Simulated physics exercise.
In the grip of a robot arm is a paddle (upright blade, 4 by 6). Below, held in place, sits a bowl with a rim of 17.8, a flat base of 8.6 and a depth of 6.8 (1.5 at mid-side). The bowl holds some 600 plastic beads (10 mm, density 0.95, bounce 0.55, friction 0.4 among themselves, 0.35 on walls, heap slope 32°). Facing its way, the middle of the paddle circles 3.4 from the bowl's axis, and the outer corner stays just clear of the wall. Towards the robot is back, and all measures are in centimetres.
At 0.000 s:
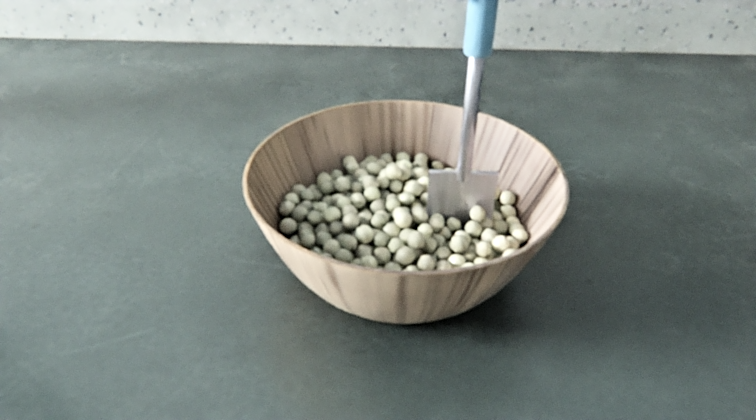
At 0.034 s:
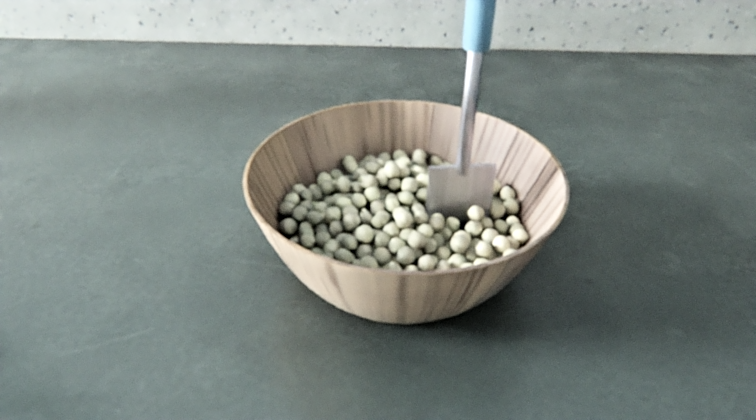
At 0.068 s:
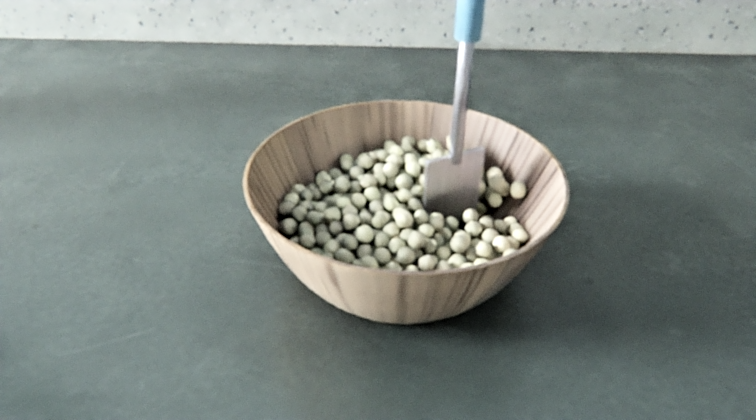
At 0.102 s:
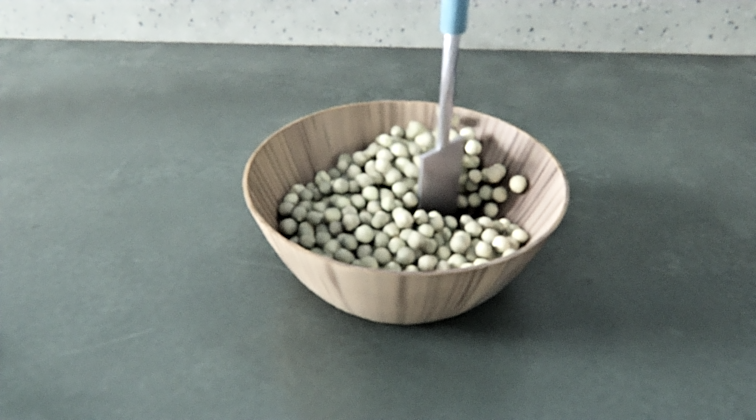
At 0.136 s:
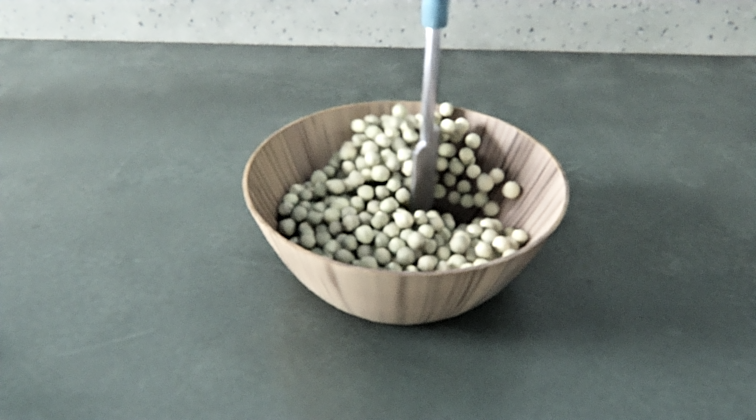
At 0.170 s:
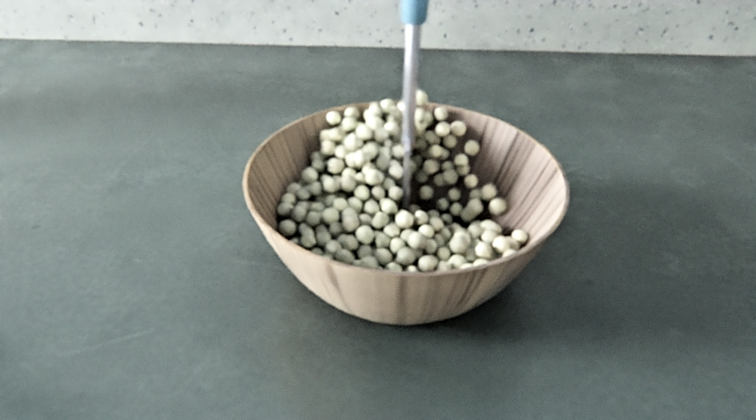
A wooden bowl of pale green beads sat still on a dark surface while a blue-handled paddle swept leftward through them, turning edge-on and pushing the beads into a heap along the back.
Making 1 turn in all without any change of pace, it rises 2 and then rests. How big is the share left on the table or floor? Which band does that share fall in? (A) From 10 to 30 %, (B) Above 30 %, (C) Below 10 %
Option C: Below 10 %.
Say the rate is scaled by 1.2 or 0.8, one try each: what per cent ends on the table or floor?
Around 5 percent for the first try and 0 percent for the second.
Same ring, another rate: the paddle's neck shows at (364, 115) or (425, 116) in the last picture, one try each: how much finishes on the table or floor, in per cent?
Around 15 and 0 per cent respectively.
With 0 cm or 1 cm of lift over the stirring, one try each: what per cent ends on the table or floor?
0 and 0 %.
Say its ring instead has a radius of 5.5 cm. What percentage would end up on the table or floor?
It would be near 0 per cent.
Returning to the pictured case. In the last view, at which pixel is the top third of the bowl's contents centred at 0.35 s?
Centre estimate: Approx. (329, 218) px.
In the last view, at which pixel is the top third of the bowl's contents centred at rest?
Around (448, 194).
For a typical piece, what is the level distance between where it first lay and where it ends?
Distance: Close to 5 cm.
After 0.35 s, 191° round, highest piece 9 above the table; 590 in the bowl, 2 on the table or floor, 4 in flight or on the tool.
After 0.53 s, 296° round, highest piece 8 above the table; 586 in the bowl, 9 on the table or floor, 1 in flight or on the tool.
After 0.82 s, 0° round, highest piece 7 above the table; 585 in the bowl, 11 on the table or floor.
After 1.52 s, 0° round, highest piece 7 above the table; 585 in the bowl, 11 on the table or floor.
In the end, 585 in the bowl, 11 on the table or floor. That is 2 % on the table or floor.
